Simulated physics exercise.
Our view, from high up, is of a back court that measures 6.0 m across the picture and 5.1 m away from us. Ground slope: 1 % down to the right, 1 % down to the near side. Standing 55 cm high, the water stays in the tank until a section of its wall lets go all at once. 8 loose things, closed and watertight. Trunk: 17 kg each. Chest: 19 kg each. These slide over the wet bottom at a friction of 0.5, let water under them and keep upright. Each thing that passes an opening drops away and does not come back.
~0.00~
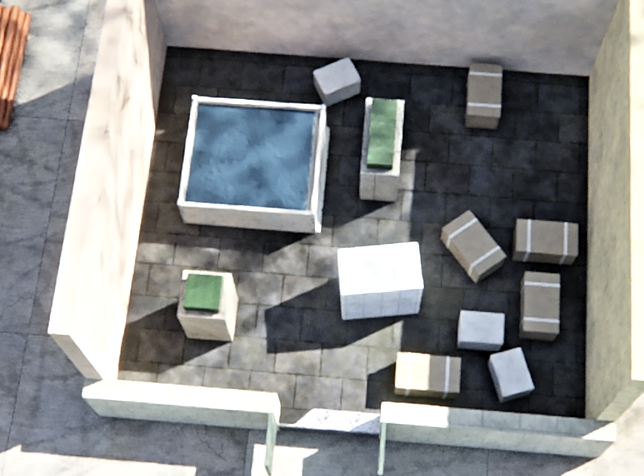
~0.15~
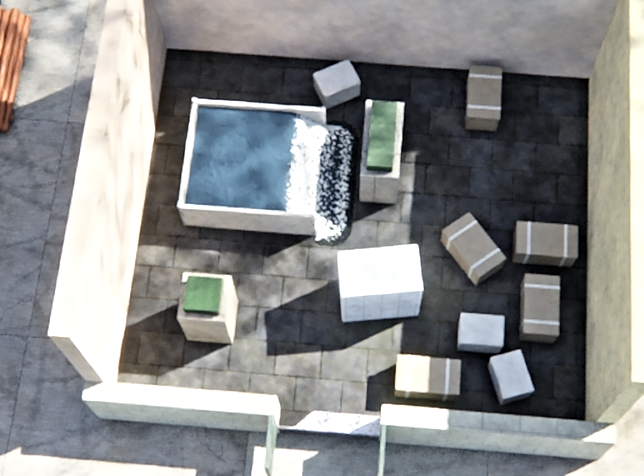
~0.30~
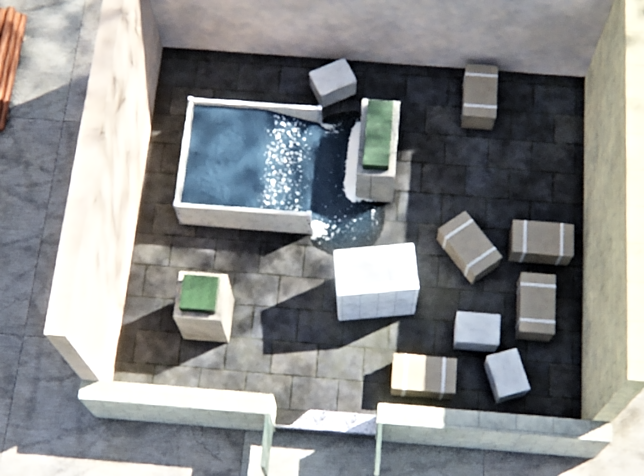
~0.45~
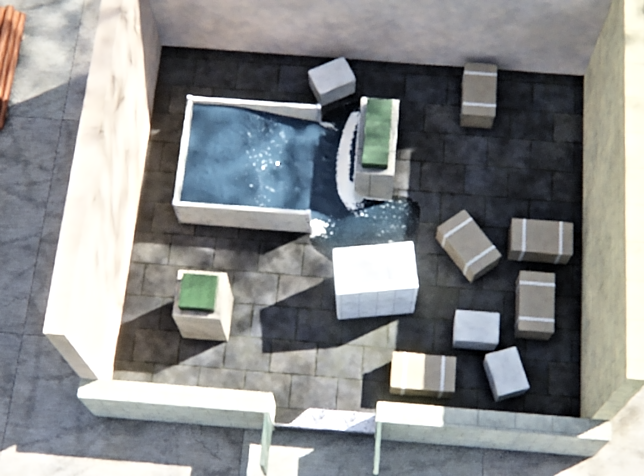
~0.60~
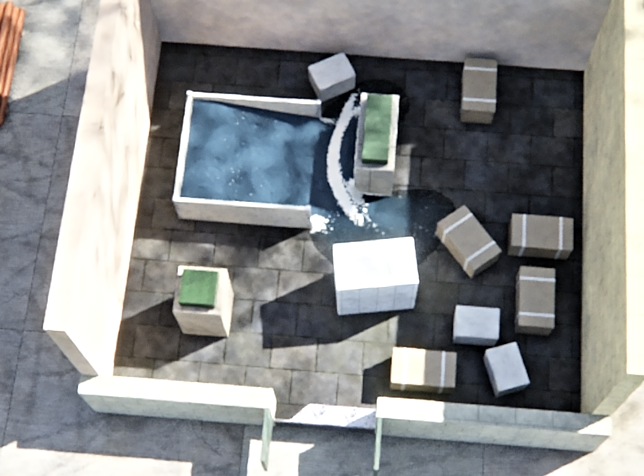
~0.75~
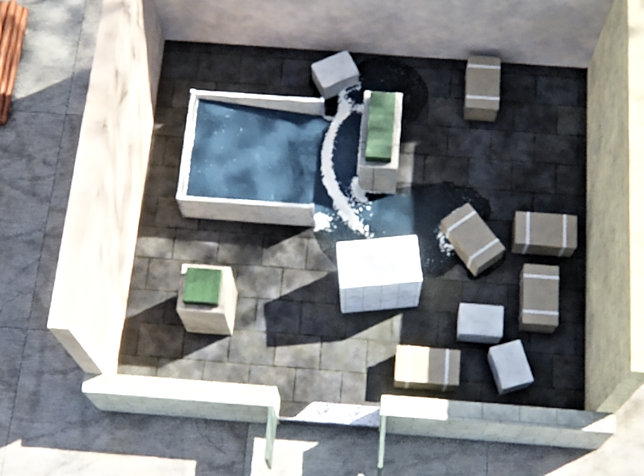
Water burst out of the right side of a raised pool in a walled yard, surged around a green-topped block, then spread across the dark paving to the nearest boxes, which stayed put.
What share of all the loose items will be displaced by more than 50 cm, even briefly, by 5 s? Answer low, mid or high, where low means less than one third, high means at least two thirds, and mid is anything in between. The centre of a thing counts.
Mid.
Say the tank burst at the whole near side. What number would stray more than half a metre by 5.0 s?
Count: 1.
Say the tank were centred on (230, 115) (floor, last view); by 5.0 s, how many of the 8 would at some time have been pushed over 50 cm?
Count: 4.
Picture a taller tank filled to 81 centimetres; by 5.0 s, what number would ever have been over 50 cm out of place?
I count 6 of them in that case.
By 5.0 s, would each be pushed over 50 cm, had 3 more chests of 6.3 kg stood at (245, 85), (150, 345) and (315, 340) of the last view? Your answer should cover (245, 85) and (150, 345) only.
Taking them in order: Above the mark and below the mark.
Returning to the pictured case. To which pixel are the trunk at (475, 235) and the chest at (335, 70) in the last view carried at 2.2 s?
Roughly (513, 238), then roughly (262, 52).
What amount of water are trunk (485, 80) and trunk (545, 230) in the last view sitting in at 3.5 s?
Close to 10 and 9 centimetres.
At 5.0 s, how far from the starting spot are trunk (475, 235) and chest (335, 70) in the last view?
The first is off by 50 cm, the second by 140 cm.
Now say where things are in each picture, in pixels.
In the first picture, a trunk at (542, 302) rests on the ground; a chest at (337, 75) rests on the ground; 2.6 m2 under water; 0 of 8 have shifted.
In the second picture, a trunk at (542, 304) rests on the ground; a chest at (337, 78), on the bottom; 3.4 m2 under water; 0 of 8 have shifted.
In the third picture, a trunk at (538, 302) rests on the ground; a chest at (333, 76) rests on the ground; water covers 4.1 m2; 0 of 8 have shifted.
In the fourth picture, a trunk at (537, 301) rests on the ground; a chest at (332, 75) rests on the ground; water covers 4.7 m2; 0 of 8 have shifted.
In the fifth picture, a trunk at (537, 296), on the bottom; a chest at (332, 71), on the bottom; 5.6 m2 under water; 0 of 8 have shifted.
In the sixth picture, a trunk at (541, 294) rests on the ground; a chest at (335, 69), on the bottom; 6.4 m2 under water; 0 of 8 have shifted.
After 1.1 s 0 of 8 are over 50 cm from their spots; 0 afloat.
After 2.2 s 2 of 8 are over 50 cm from their spots; 2 afloat.
After 3.5 s 4 of 8 are over 50 cm from their spots; 4 afloat.
After 5.0 s 4 of 8 are over 50 cm from their spots, and 4 have been at some point; 4 afloat.
